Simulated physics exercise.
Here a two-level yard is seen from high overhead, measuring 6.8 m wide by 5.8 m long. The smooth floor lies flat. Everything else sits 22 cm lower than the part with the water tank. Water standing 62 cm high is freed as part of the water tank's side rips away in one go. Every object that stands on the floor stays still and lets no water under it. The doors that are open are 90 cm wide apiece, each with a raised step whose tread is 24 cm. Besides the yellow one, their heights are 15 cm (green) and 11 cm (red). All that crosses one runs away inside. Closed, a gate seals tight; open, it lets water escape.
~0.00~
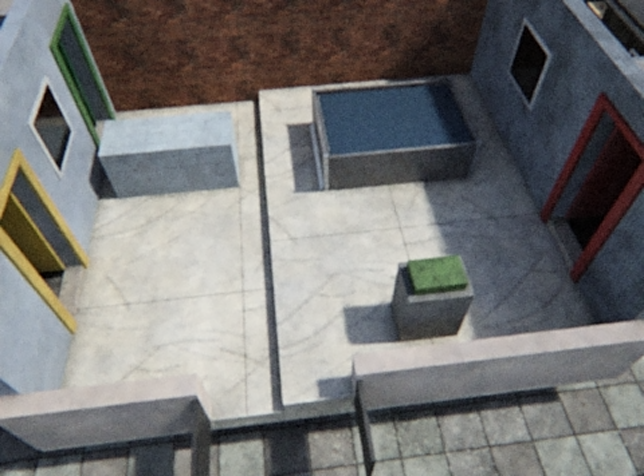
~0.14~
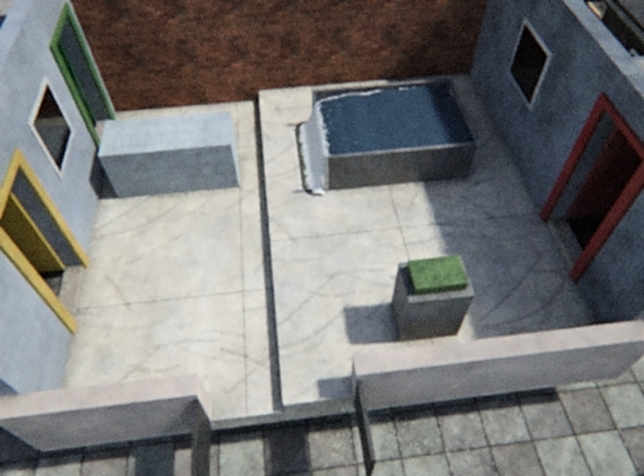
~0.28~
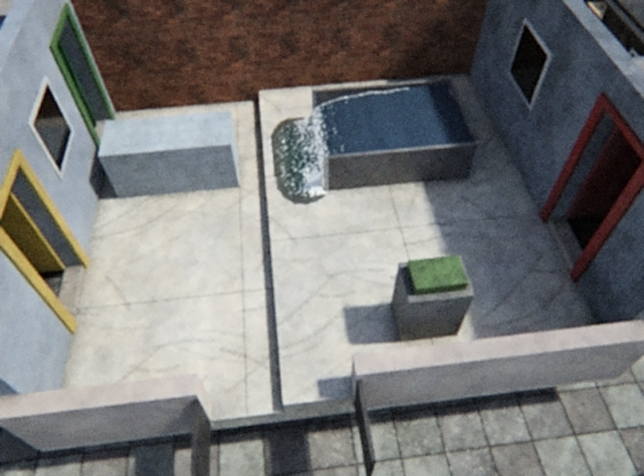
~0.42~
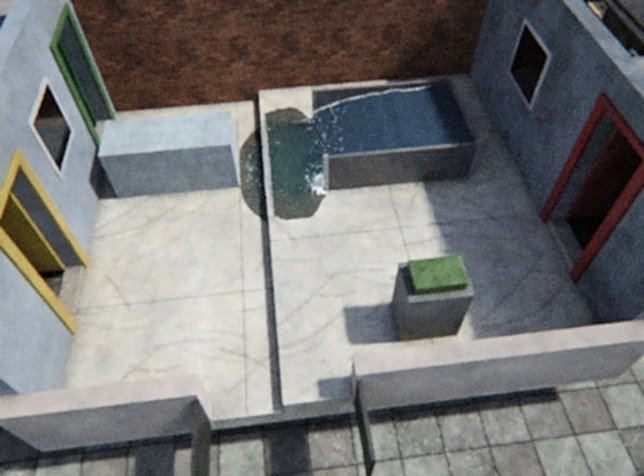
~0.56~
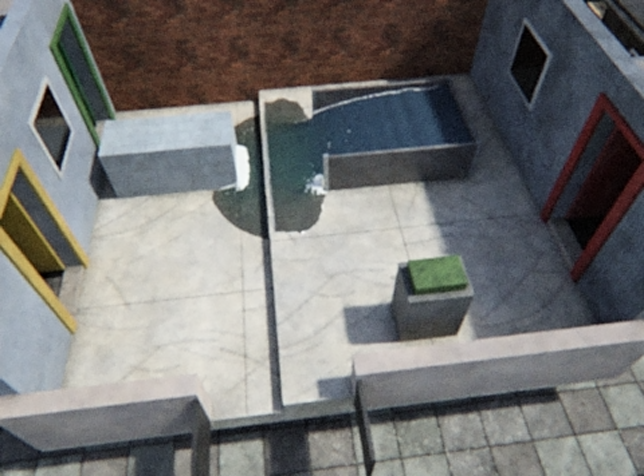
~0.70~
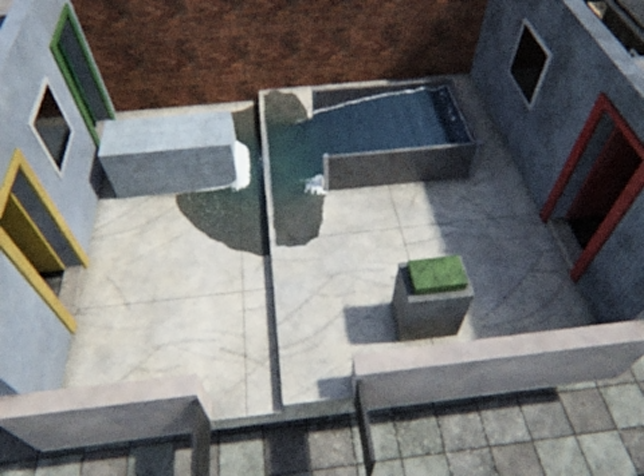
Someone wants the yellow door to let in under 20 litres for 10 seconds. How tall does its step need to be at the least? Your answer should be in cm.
It would need to be roughly 14 cm high.
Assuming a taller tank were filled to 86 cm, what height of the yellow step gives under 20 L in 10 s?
The step would need to be some 21 cm high.
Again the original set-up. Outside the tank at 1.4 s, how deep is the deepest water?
Around 42 centimetres.
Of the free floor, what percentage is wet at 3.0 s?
Approximately 50 %.
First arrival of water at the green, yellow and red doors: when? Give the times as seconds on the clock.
Green door 1.2 s, yellow door 1.6 s, red door not within the 10 s.
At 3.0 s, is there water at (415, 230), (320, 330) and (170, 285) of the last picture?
Going in order: Untouched, untouched, swamped.
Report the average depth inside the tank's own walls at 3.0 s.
It averages near 16 cm.
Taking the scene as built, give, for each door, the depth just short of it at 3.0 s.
Door by door in cm - green 24, yellow 16, red 0.
After 1.4 s water covers 30 % of the floor, deepest (42 cm) near (244, 169); it has not reached the yellow door.
After 3.0 s water covers 50 % of the floor, deepest (32 cm) near (59, 405); 16 cm at the yellow door, 31 litres in over its 9 cm step.
After 10.0 s water covers 50 % of the floor, deepest (16 cm) near (95, 223); 10 cm at the yellow door, 105 litres in over its 9 cm step.
At the yellow door as built, the water arrived by 1.7 s and peaked near 17 cm at 2.6 s.
Run again over the same 10 s with other heights there, 45 litres in over 12 cm, 7 litres over 16 cm. The limit of 20 litres is kept from about 14 cm up.
